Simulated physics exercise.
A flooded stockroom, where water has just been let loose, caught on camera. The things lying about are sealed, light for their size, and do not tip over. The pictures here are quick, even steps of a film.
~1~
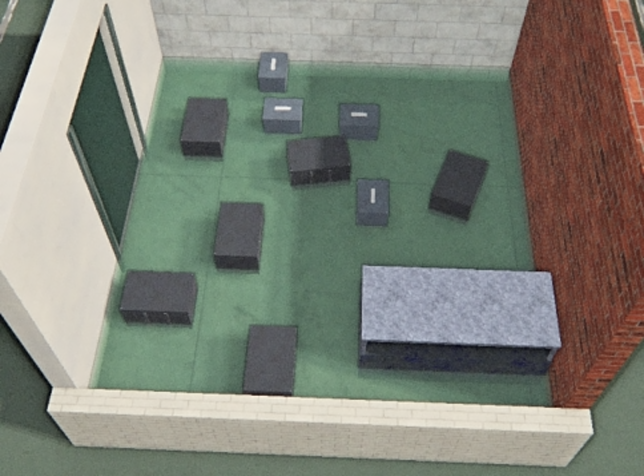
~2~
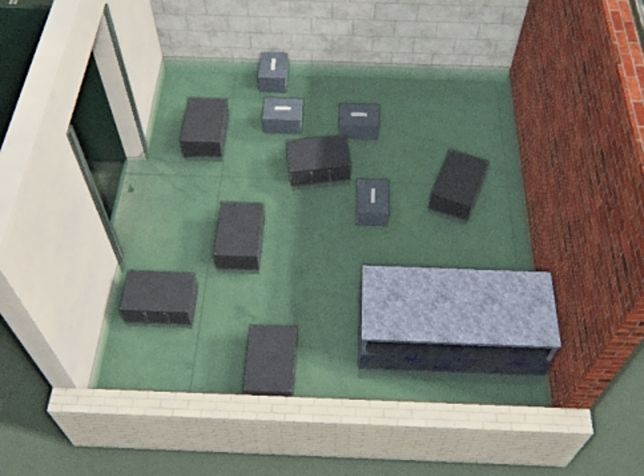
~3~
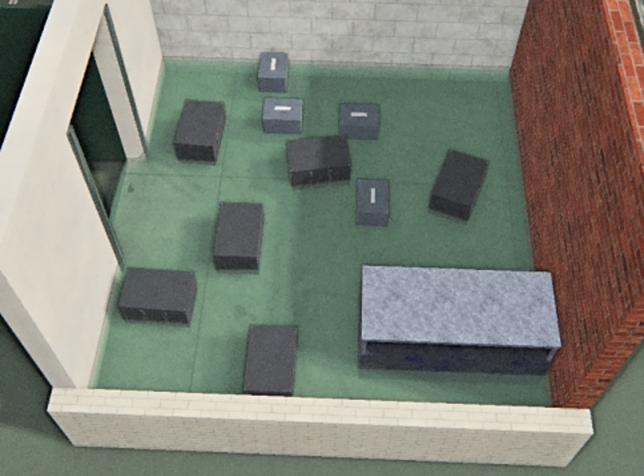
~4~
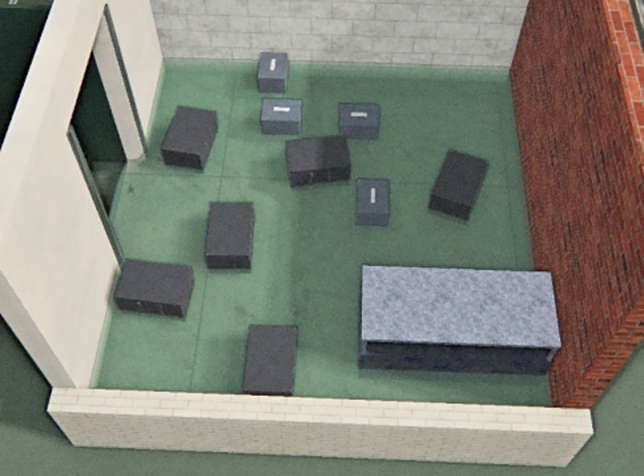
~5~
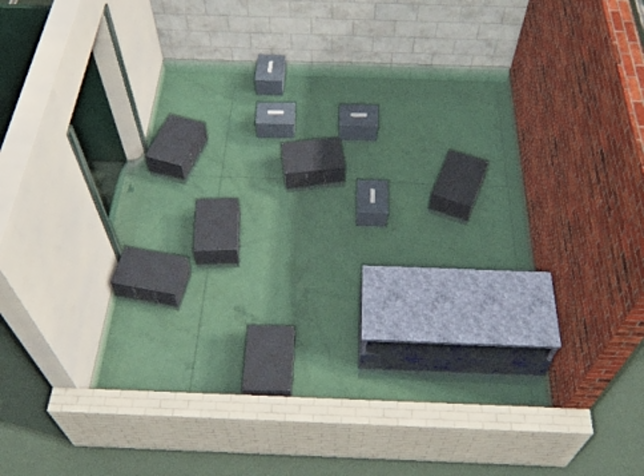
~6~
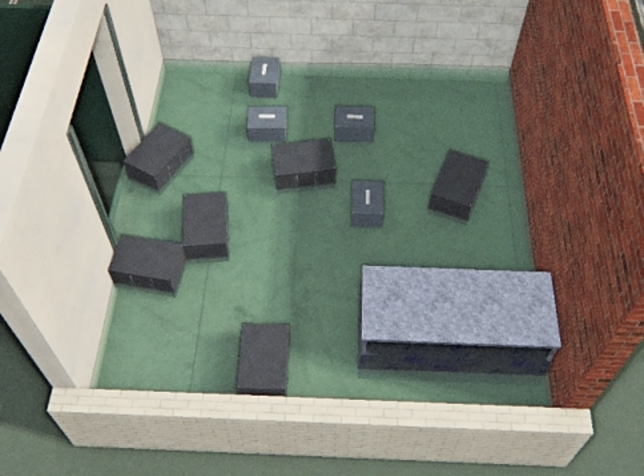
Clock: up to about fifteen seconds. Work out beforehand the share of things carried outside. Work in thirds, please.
That would be two thirds or more.
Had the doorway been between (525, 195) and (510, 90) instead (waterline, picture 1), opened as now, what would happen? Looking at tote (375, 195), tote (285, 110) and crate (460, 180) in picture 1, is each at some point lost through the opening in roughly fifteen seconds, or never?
First one flushed away, second flushed away, third flushed away.
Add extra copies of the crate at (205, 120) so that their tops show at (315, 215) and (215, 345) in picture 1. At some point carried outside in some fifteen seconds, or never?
Result, in sequence: Ends up outside; ends up outside.
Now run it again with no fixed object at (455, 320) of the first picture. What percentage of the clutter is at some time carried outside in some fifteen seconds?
I'd put it at around 80 percent.
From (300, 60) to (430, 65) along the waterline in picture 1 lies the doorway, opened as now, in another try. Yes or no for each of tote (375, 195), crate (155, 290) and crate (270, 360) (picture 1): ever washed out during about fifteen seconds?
As listed: Carried outside, stays, stays.
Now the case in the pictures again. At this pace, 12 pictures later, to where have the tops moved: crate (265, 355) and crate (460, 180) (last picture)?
My guess is around (212, 339) and around (432, 189).
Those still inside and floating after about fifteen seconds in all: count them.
It adds up to 1.
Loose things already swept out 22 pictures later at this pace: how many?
I count 5 altogether.
A moment on, 1 of 10 are out; 9 afloat.
Next, 4 of 10 are out; 6 afloat.
Later, 5 of 10 are out; 5 afloat.
In the end, 8 of 10 are out; 1 afloat.
